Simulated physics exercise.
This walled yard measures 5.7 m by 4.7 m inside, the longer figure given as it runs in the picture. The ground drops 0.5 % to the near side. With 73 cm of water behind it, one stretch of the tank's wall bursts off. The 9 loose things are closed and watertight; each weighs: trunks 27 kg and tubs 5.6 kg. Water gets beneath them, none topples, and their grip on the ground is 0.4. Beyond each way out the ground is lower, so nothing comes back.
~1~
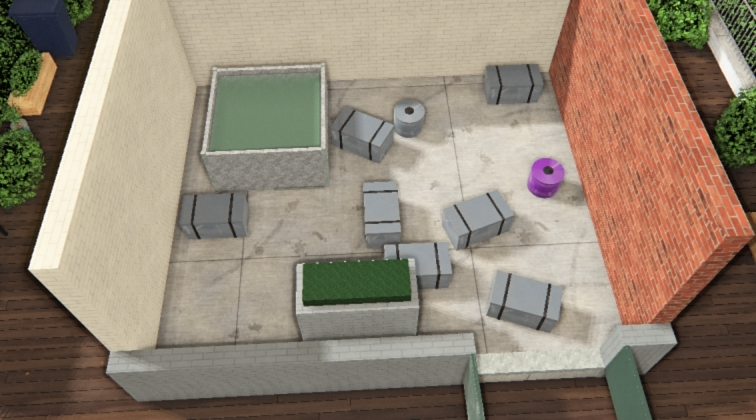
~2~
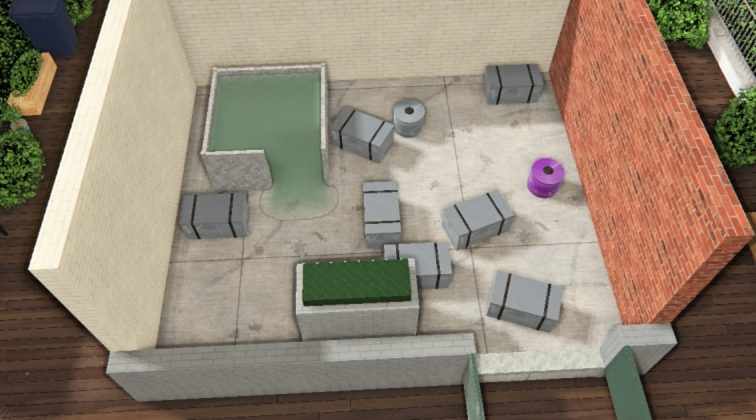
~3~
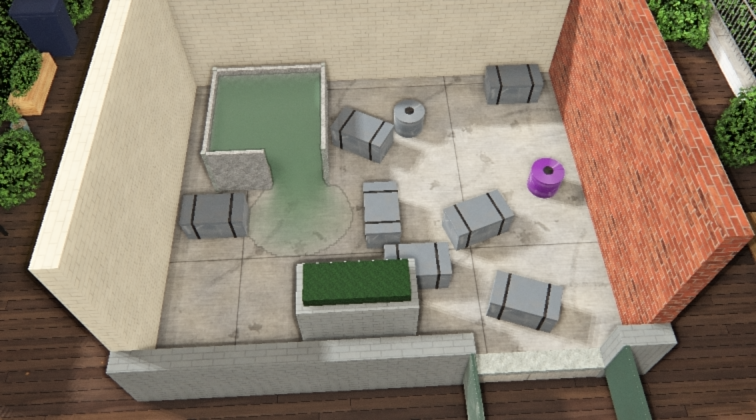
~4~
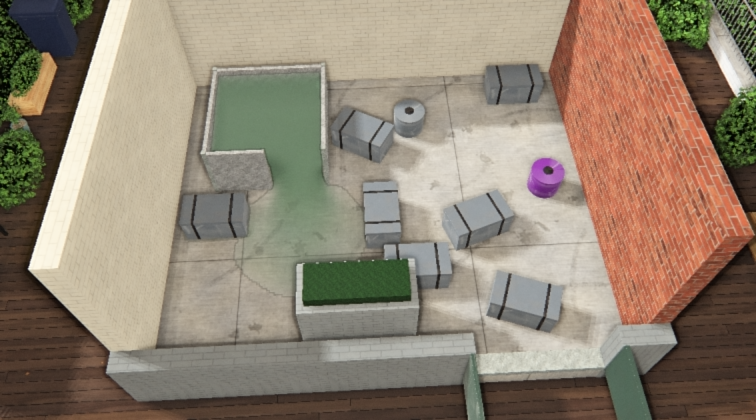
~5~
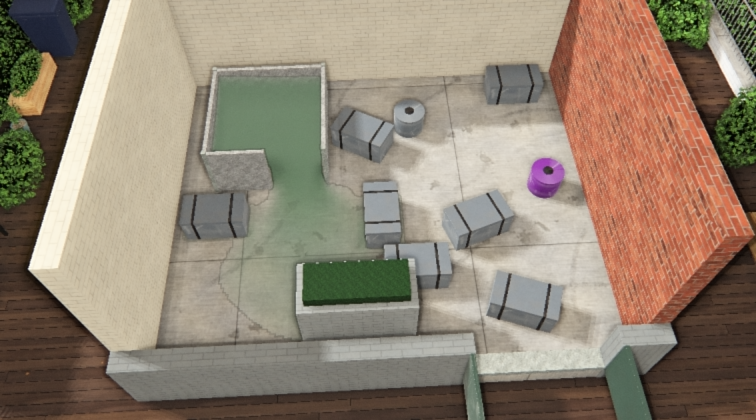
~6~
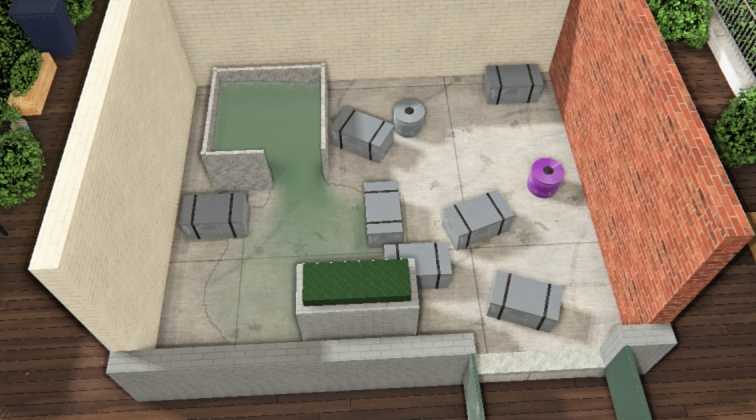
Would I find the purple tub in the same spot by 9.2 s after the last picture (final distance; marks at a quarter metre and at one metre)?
Purple tub is nudged along.
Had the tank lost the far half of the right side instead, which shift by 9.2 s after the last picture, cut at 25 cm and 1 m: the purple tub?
Then the purple tub travels far.
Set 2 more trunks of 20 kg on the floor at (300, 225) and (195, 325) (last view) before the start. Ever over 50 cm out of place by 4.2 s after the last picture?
In that order: Over, past it.
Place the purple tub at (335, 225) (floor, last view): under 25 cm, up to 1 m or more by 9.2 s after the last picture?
It travels far.
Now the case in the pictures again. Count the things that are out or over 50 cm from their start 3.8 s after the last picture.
3 of them.
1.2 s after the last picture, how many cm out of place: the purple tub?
Roughly 0 cm by then.
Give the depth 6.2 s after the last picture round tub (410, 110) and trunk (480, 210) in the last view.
Roughly 2 and 5 cm.
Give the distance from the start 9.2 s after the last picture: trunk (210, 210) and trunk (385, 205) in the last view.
In that order: 30 cm, 60 cm.
Then, 1.2 s after the last picture the purple tub is near (548, 171), 0.0 m from its start, aground; 0 of 9 are out; 0 afloat.
Then, 3.8 s after the last picture the purple tub is near (547, 169), 0.0 m from its start, aground; 0 of 9 are out; 2 afloat.
Then, 6.2 s after the last picture the purple tub is near (530, 143), 0.5 m from its start, aground; 0 of 9 are out; 2 afloat.
Then, 9.2 s after the last picture the purple tub is near (526, 139), 0.6 m from its start, afloat; 0 of 9 are out; 1 afloat.
